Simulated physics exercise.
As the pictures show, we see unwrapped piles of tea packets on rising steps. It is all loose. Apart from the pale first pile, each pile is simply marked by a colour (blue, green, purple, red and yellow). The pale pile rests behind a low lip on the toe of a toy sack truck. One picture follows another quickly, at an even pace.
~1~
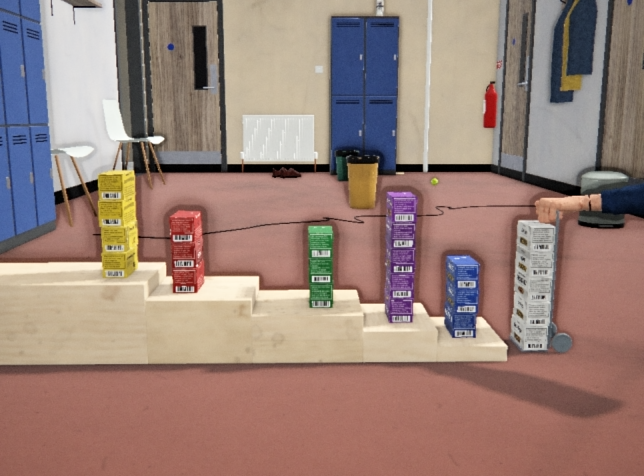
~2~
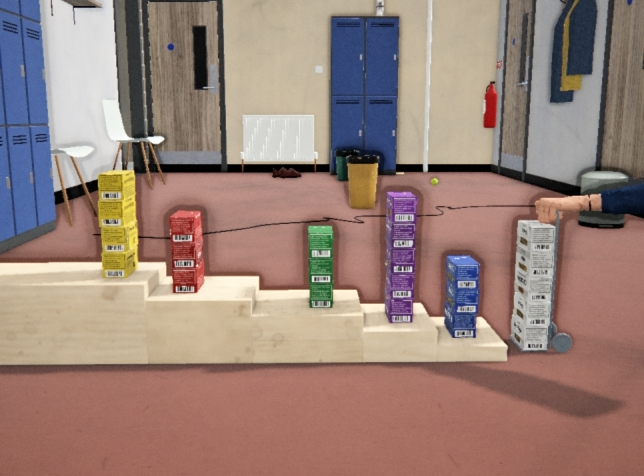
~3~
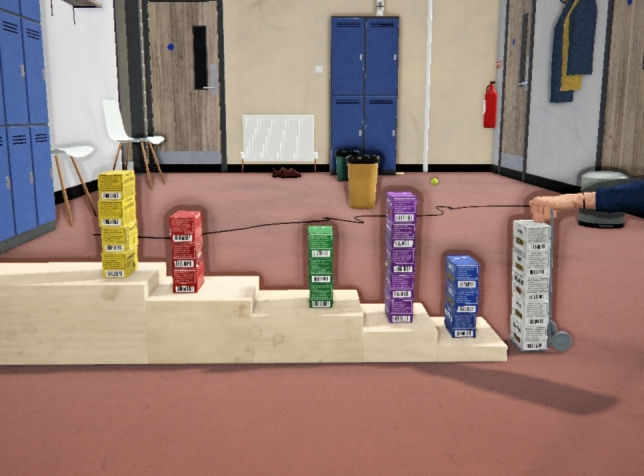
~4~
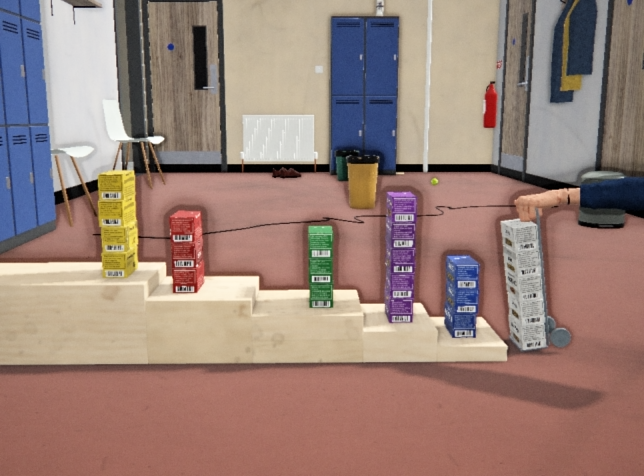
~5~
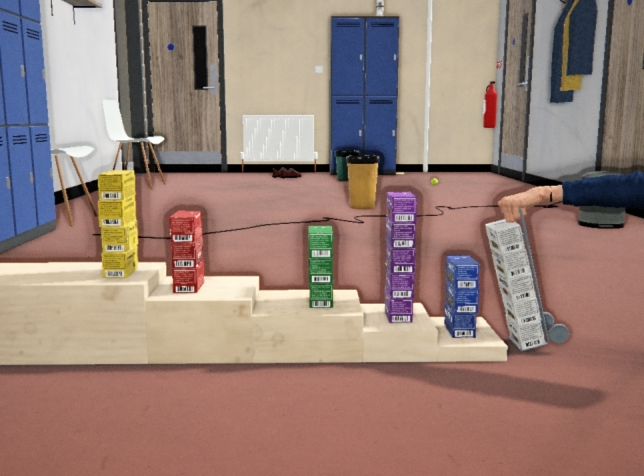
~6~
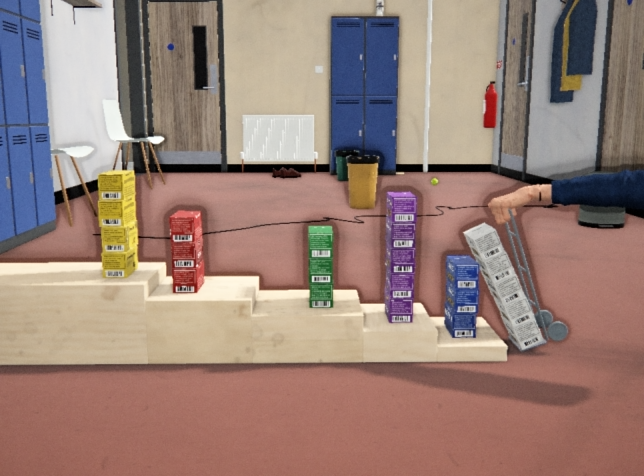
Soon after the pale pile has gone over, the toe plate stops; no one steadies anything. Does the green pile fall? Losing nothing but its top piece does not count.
Yes, when it all settles, that pile has taken a big hit.
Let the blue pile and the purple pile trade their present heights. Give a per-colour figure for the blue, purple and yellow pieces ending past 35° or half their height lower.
Per pile: Blue 4; purple 2; yellow 0.
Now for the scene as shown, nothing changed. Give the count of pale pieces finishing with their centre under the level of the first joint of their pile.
1.
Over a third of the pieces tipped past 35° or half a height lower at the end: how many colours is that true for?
The tally is 3.
Soon after the last picture, 5 of the pale pile down; none of the 3 green packets down (0 of 18 in all colours); top green packet unmoved; top blue packet leaning clearly.
A little later, 5 of the pale pile down; none of the 3 green packets down (8 of 18 in all colours); top green packet leaning clearly; top blue packet leaning well over, half its height lower.
At rest, 4 of the pale pile down; 2 of the 3 green packets down (10 of 18 in all colours); top green packet on its side; top blue packet leaning well over, half its height lower. As the last picture would show them, middles, top green packet near (230, 277), top blue packet near (405, 286).
